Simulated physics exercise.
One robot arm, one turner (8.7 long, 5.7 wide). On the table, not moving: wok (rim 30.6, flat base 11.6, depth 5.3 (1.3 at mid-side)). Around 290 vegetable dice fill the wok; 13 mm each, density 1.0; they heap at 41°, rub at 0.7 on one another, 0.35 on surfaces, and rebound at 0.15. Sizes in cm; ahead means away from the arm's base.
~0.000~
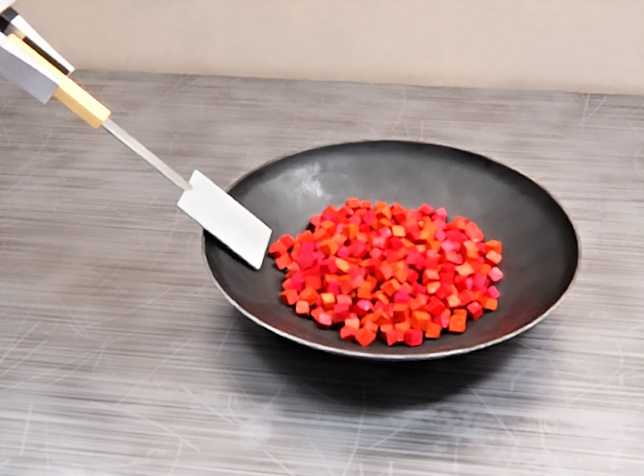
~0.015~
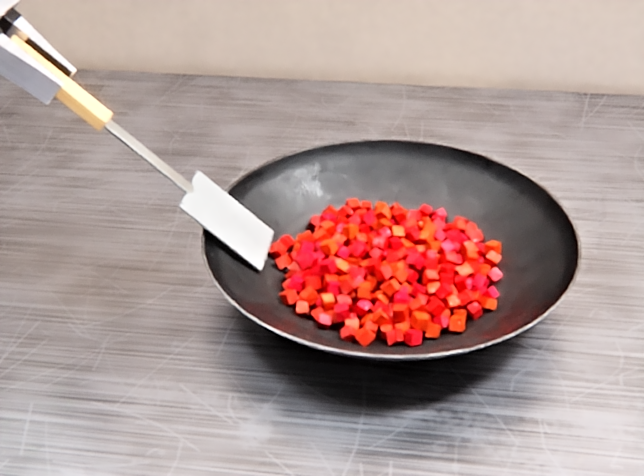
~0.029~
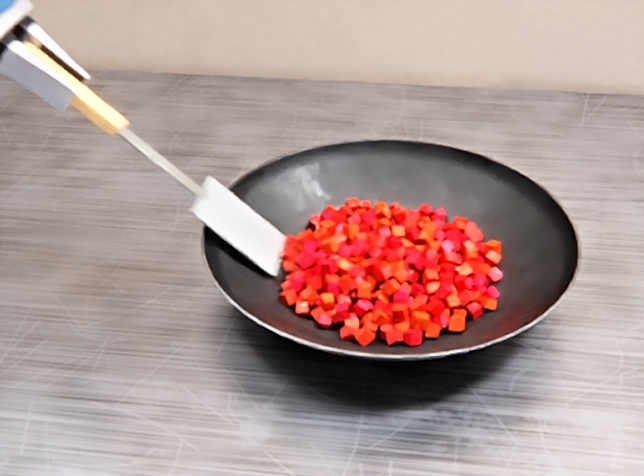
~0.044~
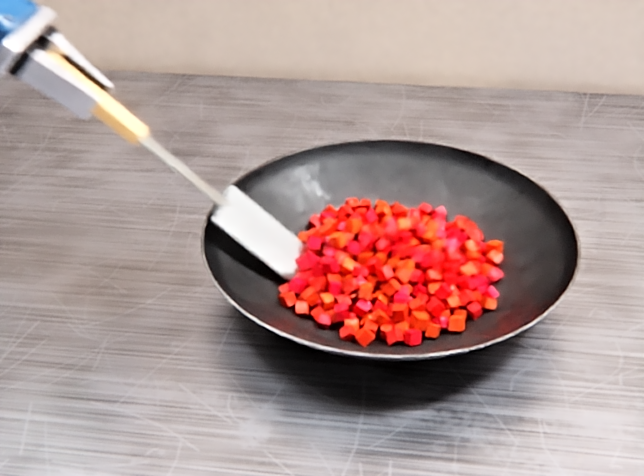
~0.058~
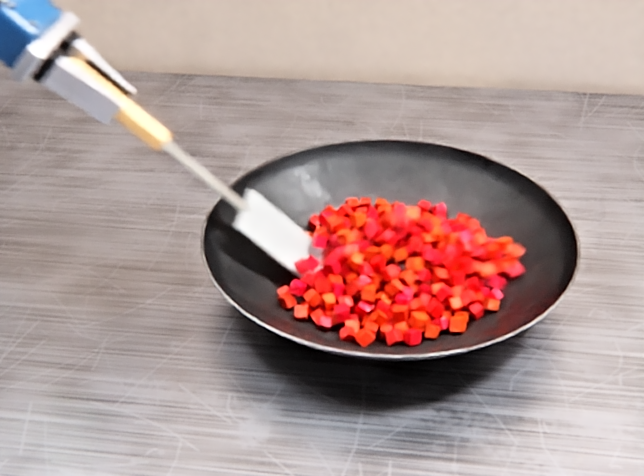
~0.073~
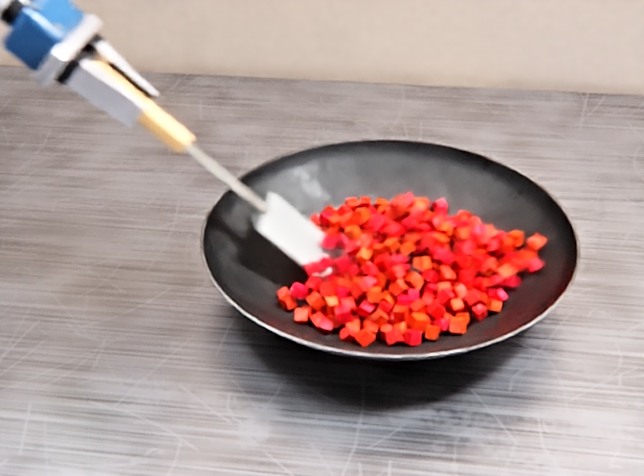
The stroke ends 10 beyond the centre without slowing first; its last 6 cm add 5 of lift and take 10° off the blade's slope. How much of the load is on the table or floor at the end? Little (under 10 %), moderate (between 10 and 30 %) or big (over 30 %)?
Share on the table or floor: Moderate (between 10 and 30 %).
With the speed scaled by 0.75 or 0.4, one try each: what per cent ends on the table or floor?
About 10 and 5 per cent.
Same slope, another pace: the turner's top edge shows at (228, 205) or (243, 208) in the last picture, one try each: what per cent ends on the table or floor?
Some 10 and 15 per cent.
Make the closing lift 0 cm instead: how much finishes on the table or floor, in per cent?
Some 15 per cent.
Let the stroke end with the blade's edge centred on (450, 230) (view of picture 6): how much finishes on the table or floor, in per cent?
Some 10 per cent.
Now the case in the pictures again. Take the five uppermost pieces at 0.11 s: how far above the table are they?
Roughly 7 cm.
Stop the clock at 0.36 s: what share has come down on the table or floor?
Some 15 per cent.
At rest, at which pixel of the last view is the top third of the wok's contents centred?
At about (495, 270).
After 0.11 s, sloping 43°, highest piece 9 above the table; 288 in the wok.
After 0.14 s, sloping 41°, highest piece 10 above the table; 284 in the wok, 4 on the blade or in flight.
After 0.36 s, sloping 33°, highest piece 13 above the table; 224 in the wok, 44 on the table or floor, 20 on the blade or in flight.
After 1.41 s, sloping 33°, highest piece 6 above the table; 224 in the wok, 64 on the table or floor.
At rest, 224 in the wok, 64 on the table or floor. That is 22 % on the table or floor.
